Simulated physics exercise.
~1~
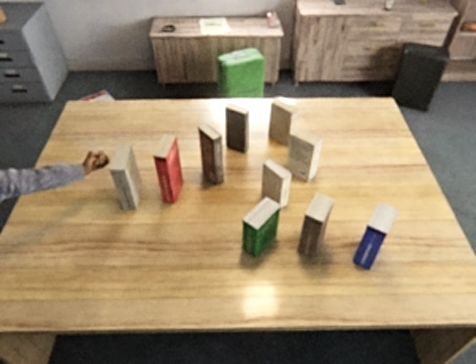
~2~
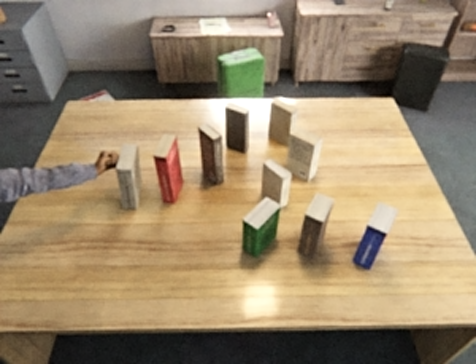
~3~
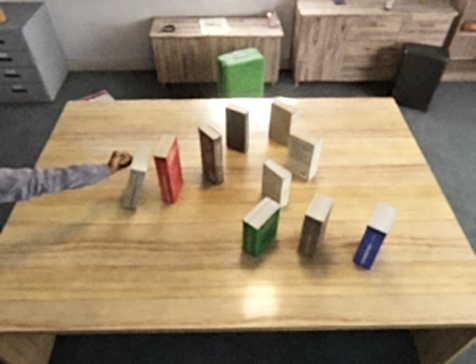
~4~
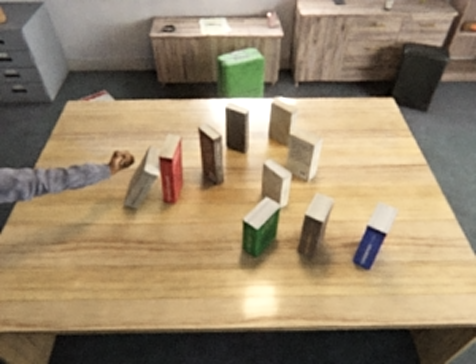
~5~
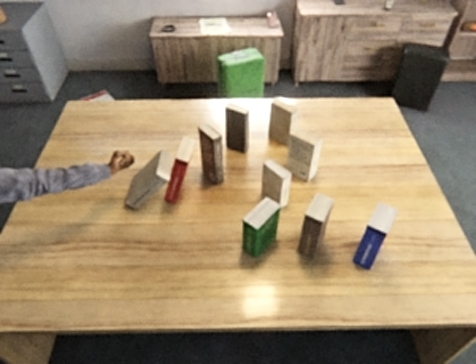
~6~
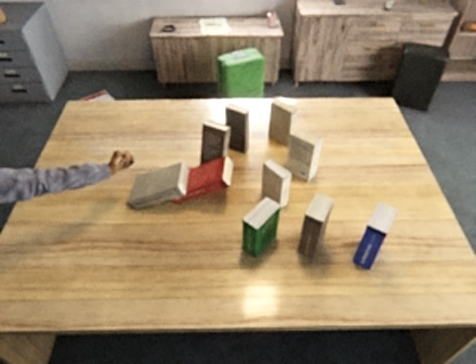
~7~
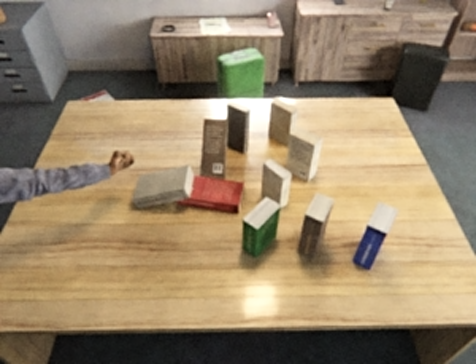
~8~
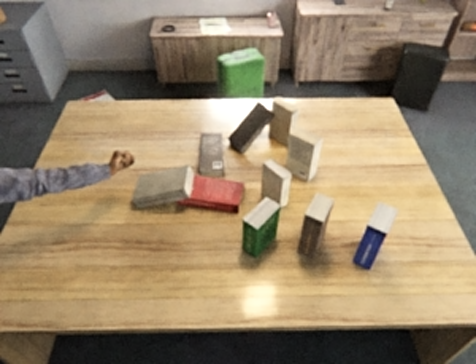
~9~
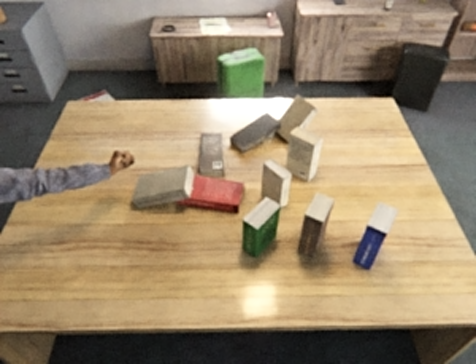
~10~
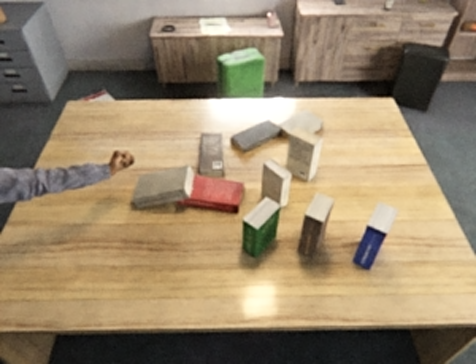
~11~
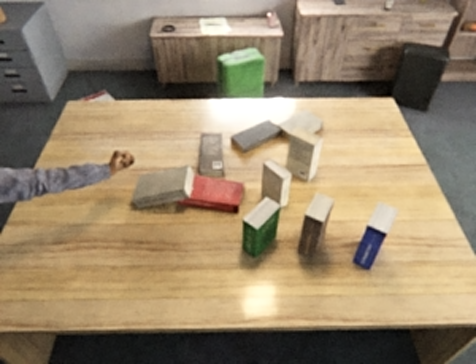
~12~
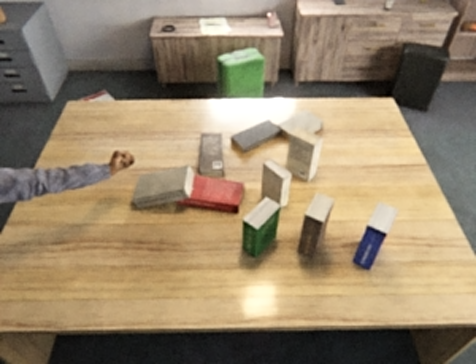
A hand reaches in from the left over a light wooden table in an office, seen from above, where thick books stand scattered upright, with cabinets and a green object behind. The finger pushes the nearest grey book, which tips right into the red one. Both topple flat, and the brown book beyond them leans and drops too. A dark book farther back then falls to the right, knocking down a pale one beside it. The chain stops there, leaving five books standing, including the green book in front and the blue one at right, while the hand stays still.
